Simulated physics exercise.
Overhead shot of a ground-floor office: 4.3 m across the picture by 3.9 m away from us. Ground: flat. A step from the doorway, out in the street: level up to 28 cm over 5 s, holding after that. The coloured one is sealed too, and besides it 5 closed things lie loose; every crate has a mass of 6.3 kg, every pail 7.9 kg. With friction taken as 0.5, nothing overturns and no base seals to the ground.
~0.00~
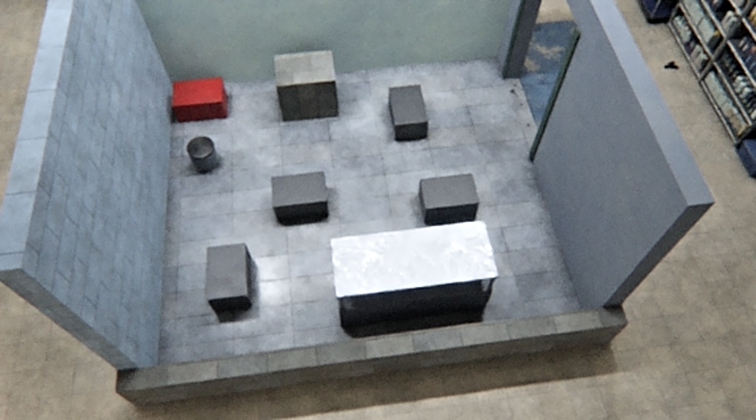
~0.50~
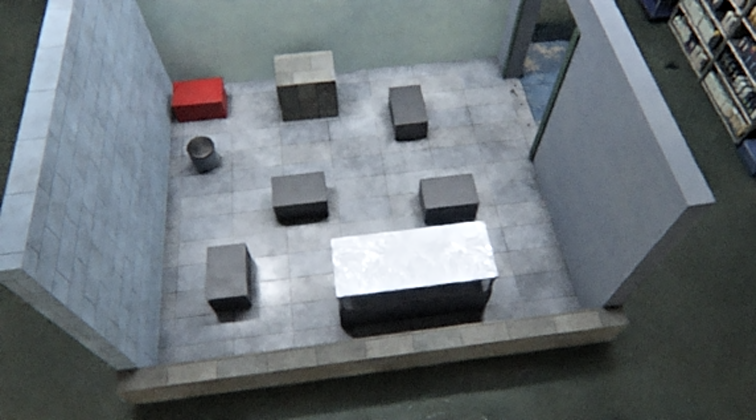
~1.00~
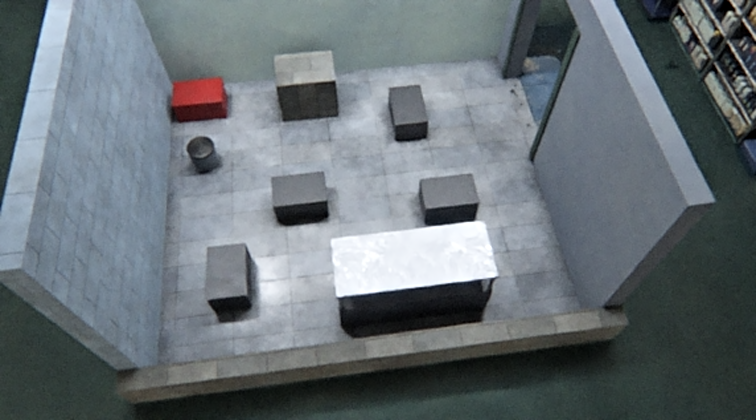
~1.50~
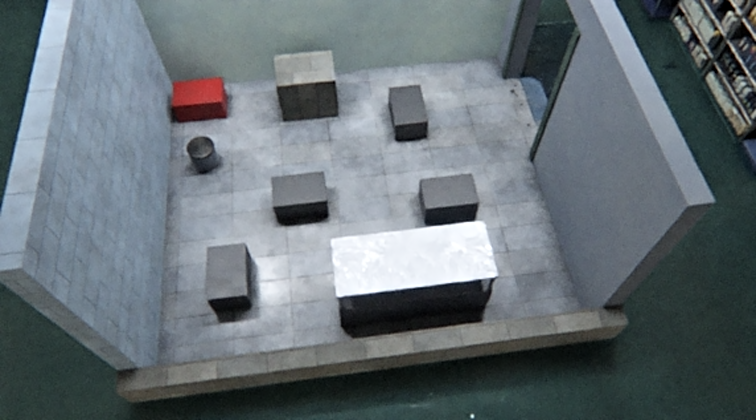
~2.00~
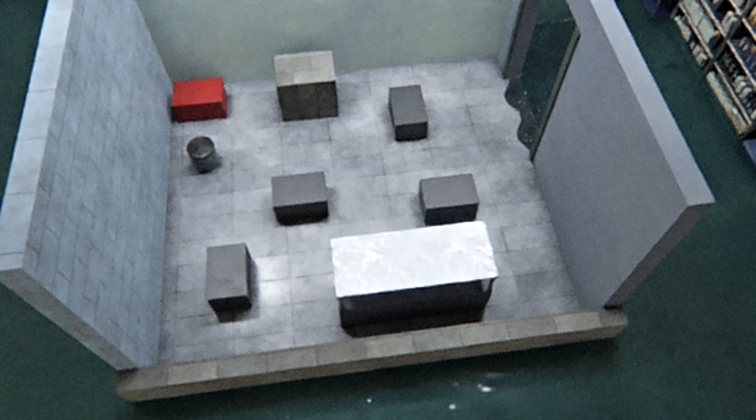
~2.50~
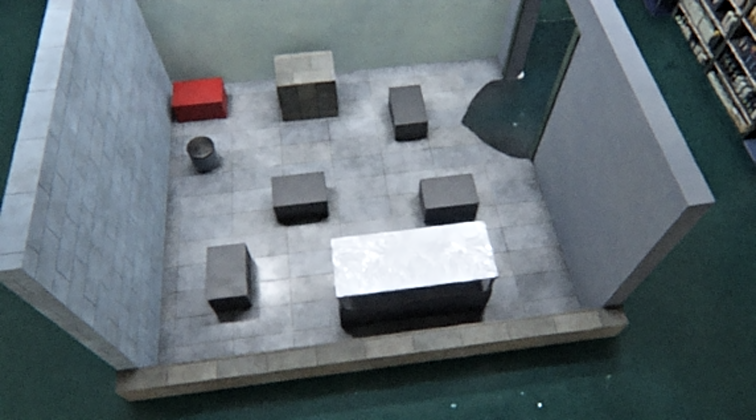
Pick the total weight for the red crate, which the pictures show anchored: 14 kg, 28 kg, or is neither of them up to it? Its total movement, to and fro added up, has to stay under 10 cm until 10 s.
Neither is up to it.
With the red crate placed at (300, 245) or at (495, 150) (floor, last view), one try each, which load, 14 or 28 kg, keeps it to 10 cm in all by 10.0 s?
One by one: Neither mass suffices; neither mass suffices.
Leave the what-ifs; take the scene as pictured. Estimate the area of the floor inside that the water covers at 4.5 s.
At that time the wet patch spans about 6.0 m2.
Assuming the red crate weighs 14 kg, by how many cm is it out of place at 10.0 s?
Roughly 100 cm.
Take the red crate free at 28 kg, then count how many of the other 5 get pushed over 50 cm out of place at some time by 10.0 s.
I make it 5.
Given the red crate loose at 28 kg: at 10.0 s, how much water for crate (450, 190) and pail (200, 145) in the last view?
Around 4 cm and 19 cm.
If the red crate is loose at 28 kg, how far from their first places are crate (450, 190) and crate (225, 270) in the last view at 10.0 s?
They've ended up 50 cm and 80 cm away, in that order.
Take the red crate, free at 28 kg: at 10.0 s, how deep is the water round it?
Roughly 10 cm.
After 3.5 s the red crate would be 0 cm from its start with 14 kg and 0 cm from its start with 28 kg; 0 cm of water round it then.
After 4.5 s the red crate would be 0 cm from its start with 14 kg and 0 cm from its start with 28 kg; 0 cm of water round it then.
After 7.0 s the red crate would be 15 cm from its start with 14 kg and 0 cm from its start with 28 kg; 9 cm of water round it then.
After 10.0 s the red crate would be 102 cm from its start with 14 kg and 58 cm from its start with 28 kg; 10 cm of water round it then.
